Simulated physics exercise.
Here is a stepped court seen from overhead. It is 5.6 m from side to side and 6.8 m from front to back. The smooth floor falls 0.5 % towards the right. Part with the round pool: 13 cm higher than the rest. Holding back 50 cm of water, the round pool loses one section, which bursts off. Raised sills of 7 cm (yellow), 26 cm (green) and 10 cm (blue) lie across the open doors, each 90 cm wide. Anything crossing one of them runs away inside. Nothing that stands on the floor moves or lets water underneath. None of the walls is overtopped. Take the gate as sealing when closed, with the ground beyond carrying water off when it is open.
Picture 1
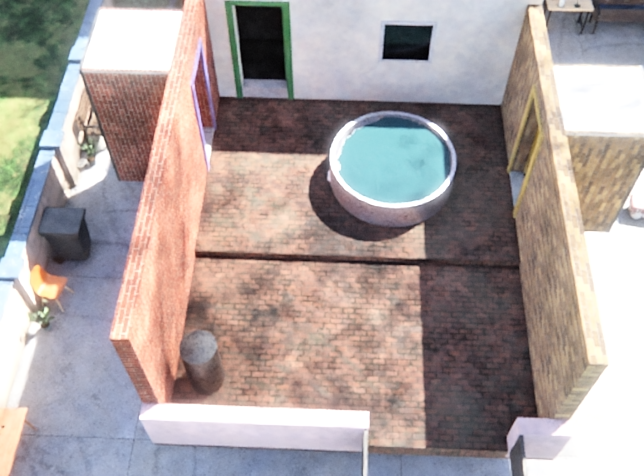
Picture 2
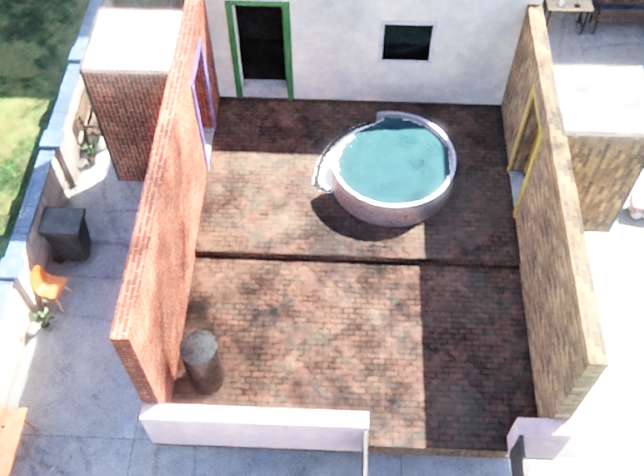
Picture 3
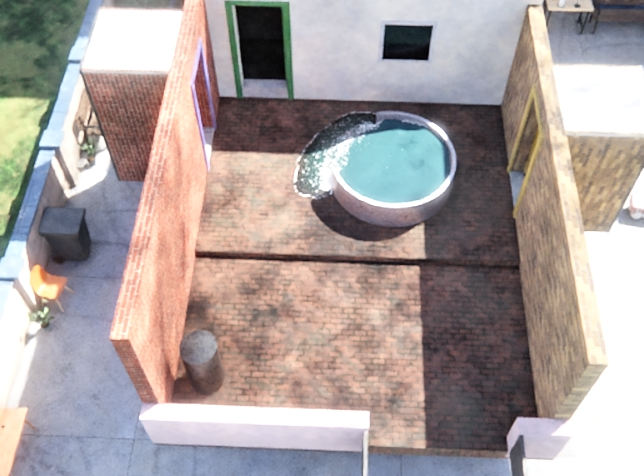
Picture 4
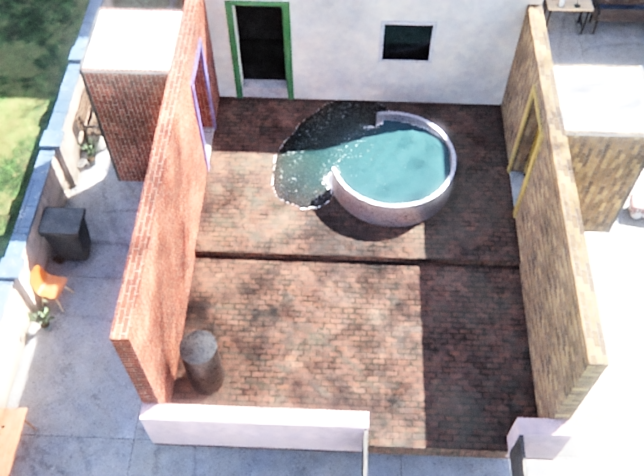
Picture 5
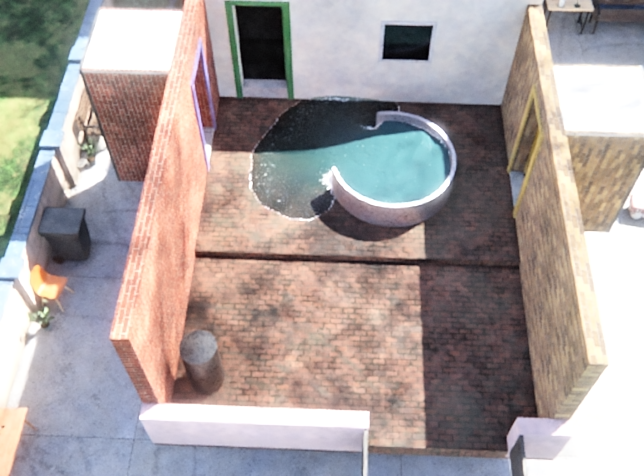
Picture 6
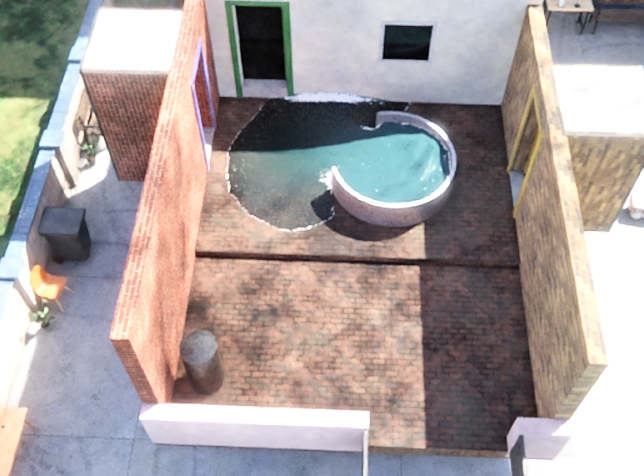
A round pool sat whole and still in a brick-floored walled courtyard, then its left side broke open and water poured out, spreading leftward across the upper paving in a widening, foam-edged sheet.
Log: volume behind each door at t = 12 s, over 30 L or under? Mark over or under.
Yellow door: Under; green door: Under; blue door: Over.
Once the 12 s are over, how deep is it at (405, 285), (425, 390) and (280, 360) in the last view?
First 7 cm, then 3 cm, then 5 cm.
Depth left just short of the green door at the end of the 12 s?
About 3.0 cm deep.
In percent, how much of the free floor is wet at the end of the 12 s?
Roughly 95 percent.
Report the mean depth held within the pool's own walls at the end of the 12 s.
5 cm.
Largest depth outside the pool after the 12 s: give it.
Around 10 centimetres.
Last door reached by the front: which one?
Yellow.
A moment later water covers 20 % of the floor and is deepest (41 cm) near (220, 99); yellow door not reached, green door 18 cm at the sill, 0 L in, blue door 18 cm at the sill, 2 L in.
Soon after water covers 25 % of the floor and is deepest (36 cm) near (229, 99); yellow door not reached, green door 24 cm at the sill, 0 L in, blue door 27 cm at the sill, 36 L in.
Next water covers 40 % of the floor and is deepest (20 cm) near (228, 106); yellow door not reached, green door 20 cm at the sill, 4 L in, blue door 18 cm at the sill, 100 L in.
Later on water covers 80 % of the floor and is deepest (12 cm) near (169, 421); yellow door 4 cm at the sill, 0 L in, green door 8 cm at the sill, 5 L in, blue door 7 cm at the sill, 126 L in.
At the end water covers 95 % of the floor and is deepest (10 cm) near (521, 282); yellow door 3 cm at the sill, 0 L in, green door 3 cm at the sill, 5 L in, blue door 3 cm at the sill, 126 L in.
